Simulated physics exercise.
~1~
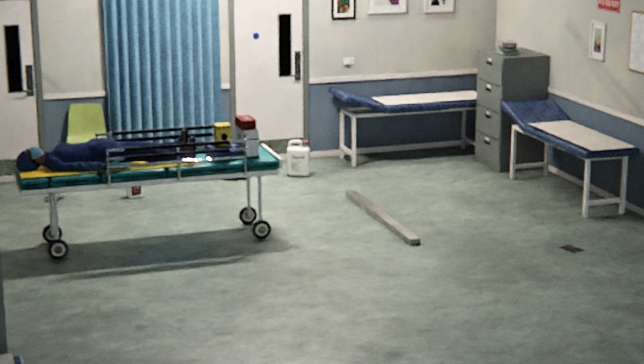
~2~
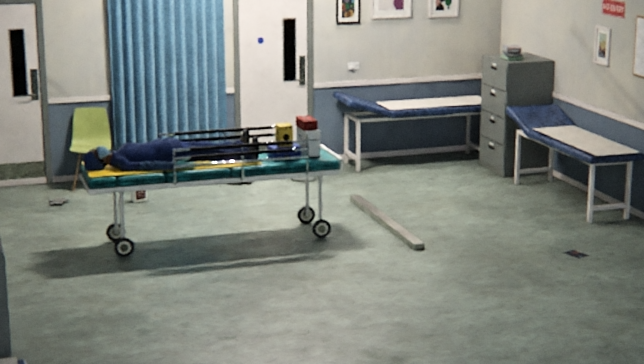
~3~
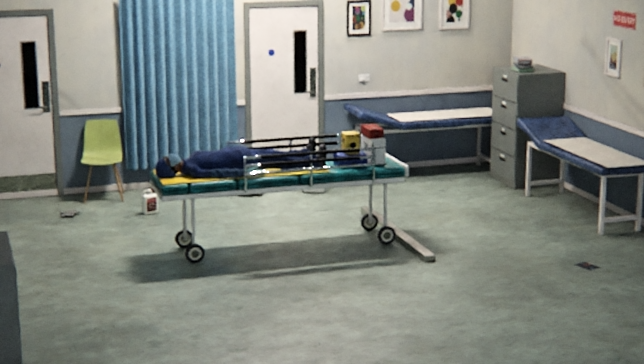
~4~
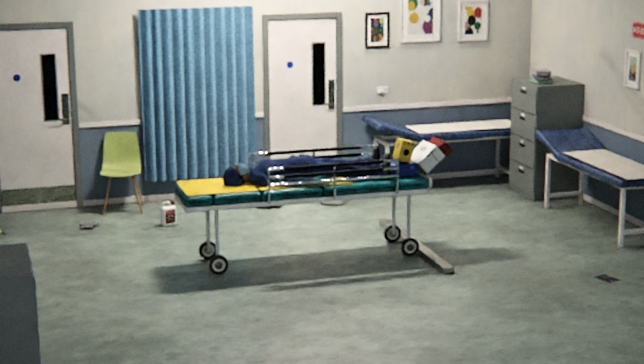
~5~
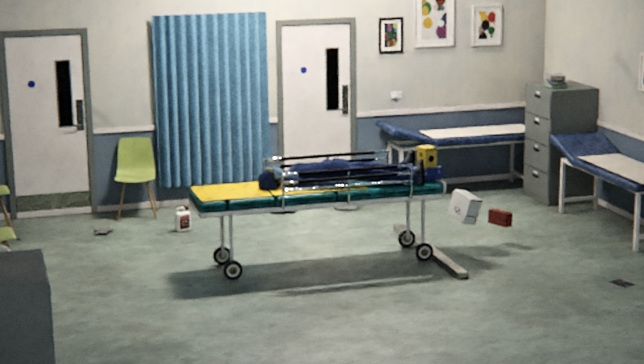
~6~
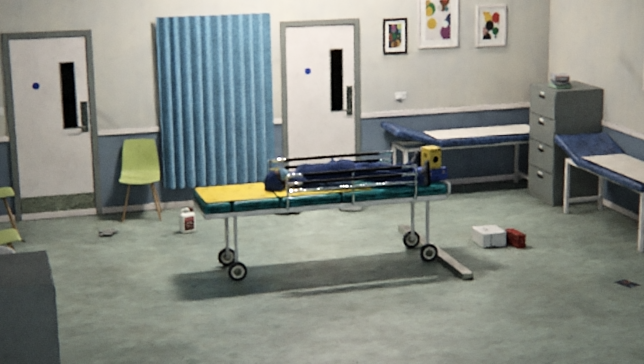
Person in blue lying on a trolley rolling right, sliding forward as it stops at a sill, white monitor and red box falling off.
